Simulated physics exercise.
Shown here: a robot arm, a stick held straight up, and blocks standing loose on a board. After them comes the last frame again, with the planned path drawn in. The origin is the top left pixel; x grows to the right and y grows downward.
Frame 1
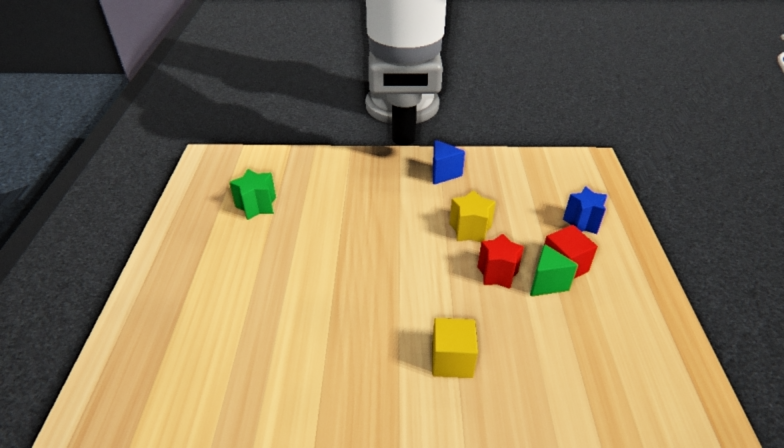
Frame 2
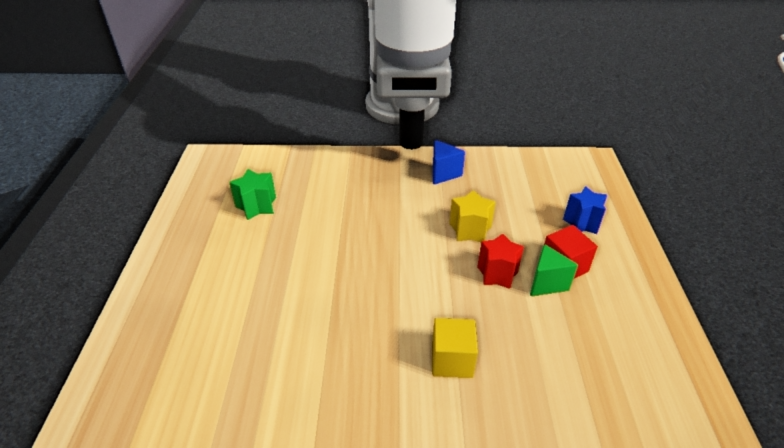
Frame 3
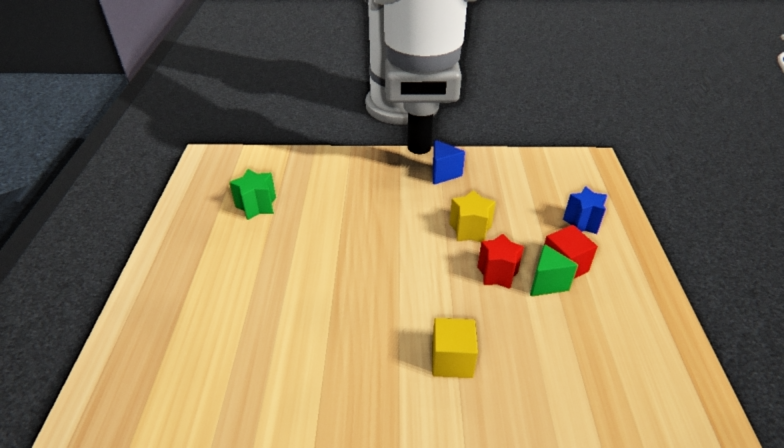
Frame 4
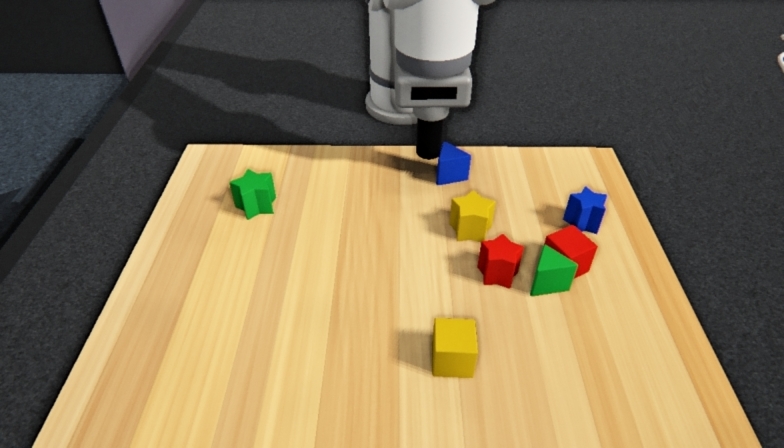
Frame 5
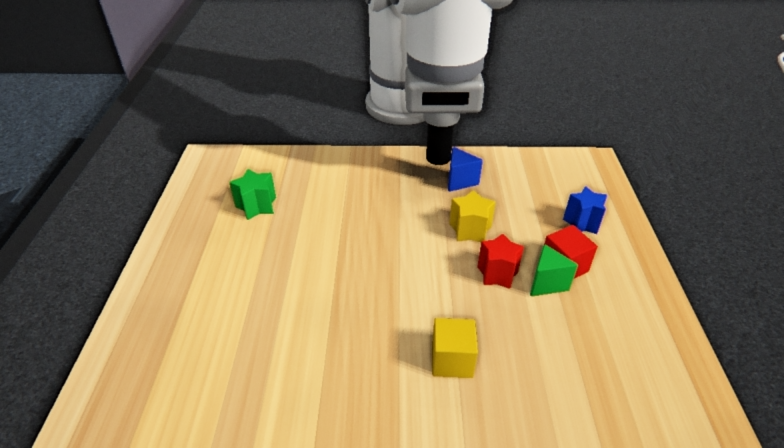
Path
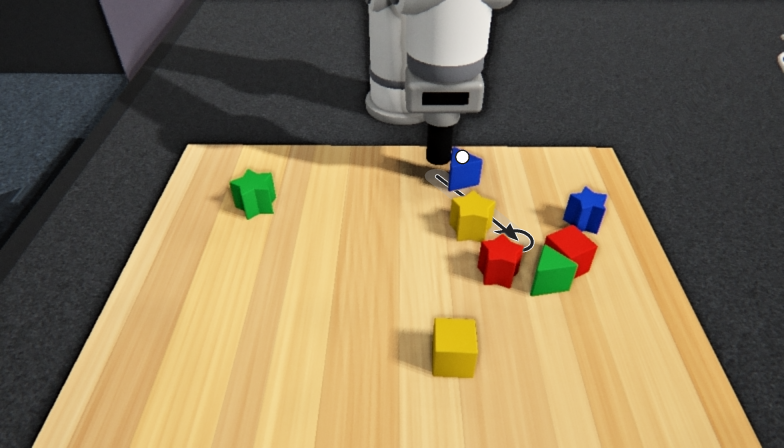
The clip opens on a robot arm holding a dark stick upright at the far edge of a wooden board scattered with colored blocks. The arm moves the stick slightly right and nearer until it meets the blue triangular block, then nudges that block a short way toward the right, while the other blocks stay still.
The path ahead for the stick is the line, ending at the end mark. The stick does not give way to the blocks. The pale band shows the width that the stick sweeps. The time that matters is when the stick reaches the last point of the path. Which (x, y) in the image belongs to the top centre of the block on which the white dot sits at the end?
(497, 171)
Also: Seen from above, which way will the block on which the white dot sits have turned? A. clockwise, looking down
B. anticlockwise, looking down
I'll go with B - anticlockwise, looking down.
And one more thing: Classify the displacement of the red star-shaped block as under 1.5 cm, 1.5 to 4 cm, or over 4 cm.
Travels under 1.5 cm.
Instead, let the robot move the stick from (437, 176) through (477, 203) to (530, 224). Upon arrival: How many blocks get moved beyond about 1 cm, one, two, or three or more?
My guess is one.
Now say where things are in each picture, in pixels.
Lower end of the stick (404, 139), tops of blocks, blue triangular block (445, 150), yellow star-shaped block (474, 204), red star-shaped block (503, 248), red square block (572, 240), in the first picture.
Stick (411, 143), blocks as before, in the second picture.
Stick (419, 148), blocks as before, in the third picture.
Stick (428, 153), blue triangular block (451, 152), in the fourth picture.
Stick (438, 159), blue triangular block (462, 157), yellow star-shaped block (474, 204), red star-shaped block (503, 248), red square block (572, 240), in the fifth picture.
The drawn path runs from (437, 176) directly to (518, 240); the dot is on the blue triangular block.
On the path given first. One third of the way, stick (465, 178); blue triangular block (491, 169), turned 30° anticlockwise.
Two thirds of the way, stick (493, 199); blue triangular block (497, 171), turned 45° anticlockwise.
At the end, stick (522, 222); blue triangular block (497, 171), turned 45° anticlockwise; yellow star-shaped block (477, 207), turned 25° clockwise; red star-shaped block not moved; red square block not moved.
